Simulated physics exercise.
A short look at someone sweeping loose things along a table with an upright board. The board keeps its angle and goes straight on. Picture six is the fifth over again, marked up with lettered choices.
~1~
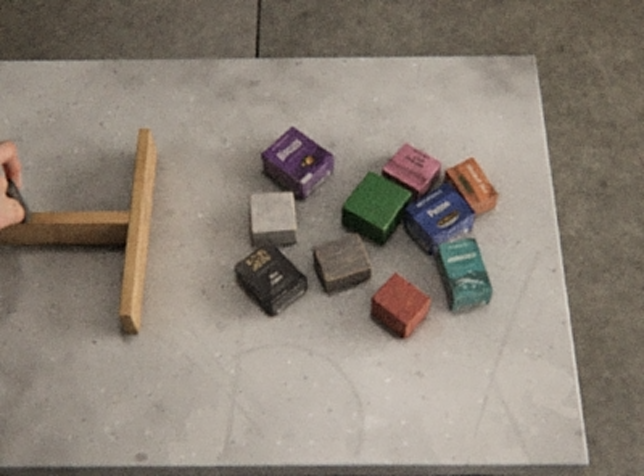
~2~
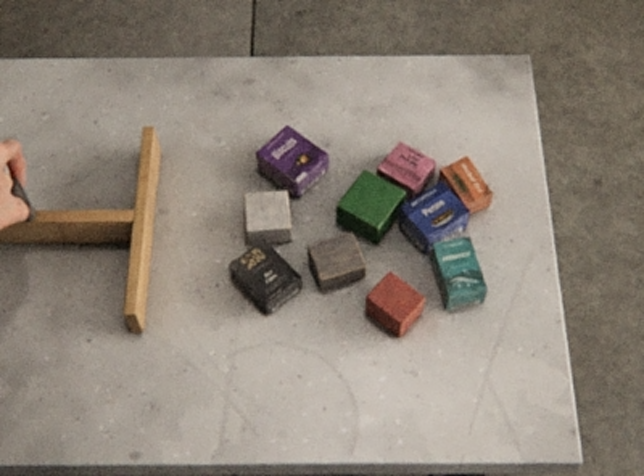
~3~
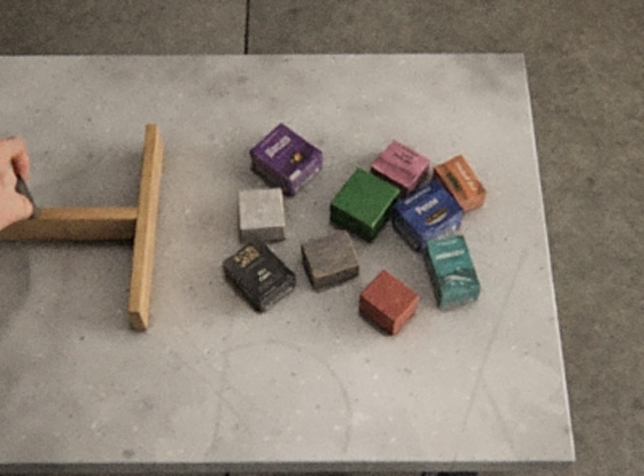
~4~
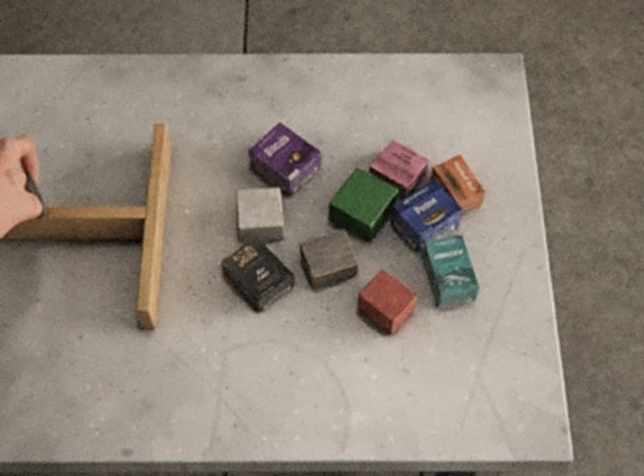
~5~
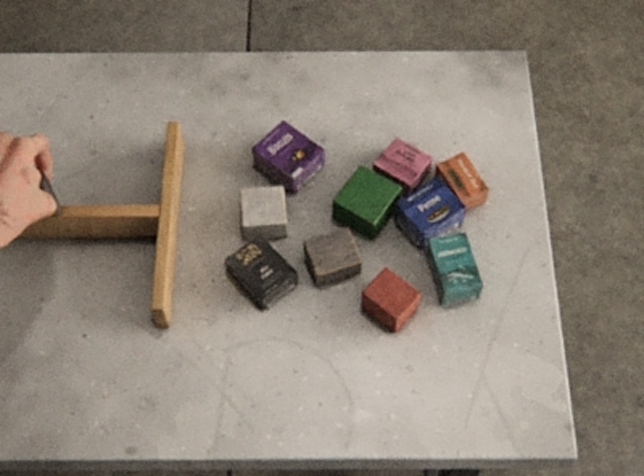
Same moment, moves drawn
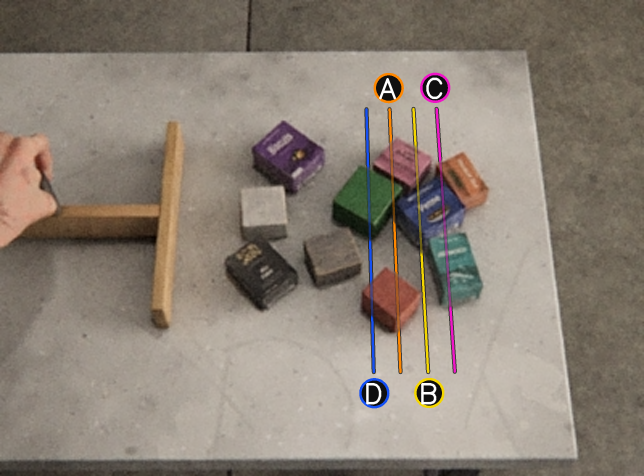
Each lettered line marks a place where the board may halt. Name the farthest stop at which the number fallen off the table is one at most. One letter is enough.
As far as mark B.
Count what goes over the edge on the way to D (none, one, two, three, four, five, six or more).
In all, none.
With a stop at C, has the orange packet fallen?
Yes.
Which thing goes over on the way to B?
The orange packet goes over.
On the marked copy, A at (395, 231); B at (420, 231); C at (445, 231); D at (370, 231).
Taking B. A third of the way, board (257, 210); purple packet (303, 157); black packet (296, 282).
Two thirds of the way, board (349, 209); orange packet (499, 176); blue packet (486, 214).
When it is over, board (418, 209); orange packet over the edge; blue packet (542, 221); one fallen.
As for the rest, A is within the limit but short; C drops two; D is within the limit but short.
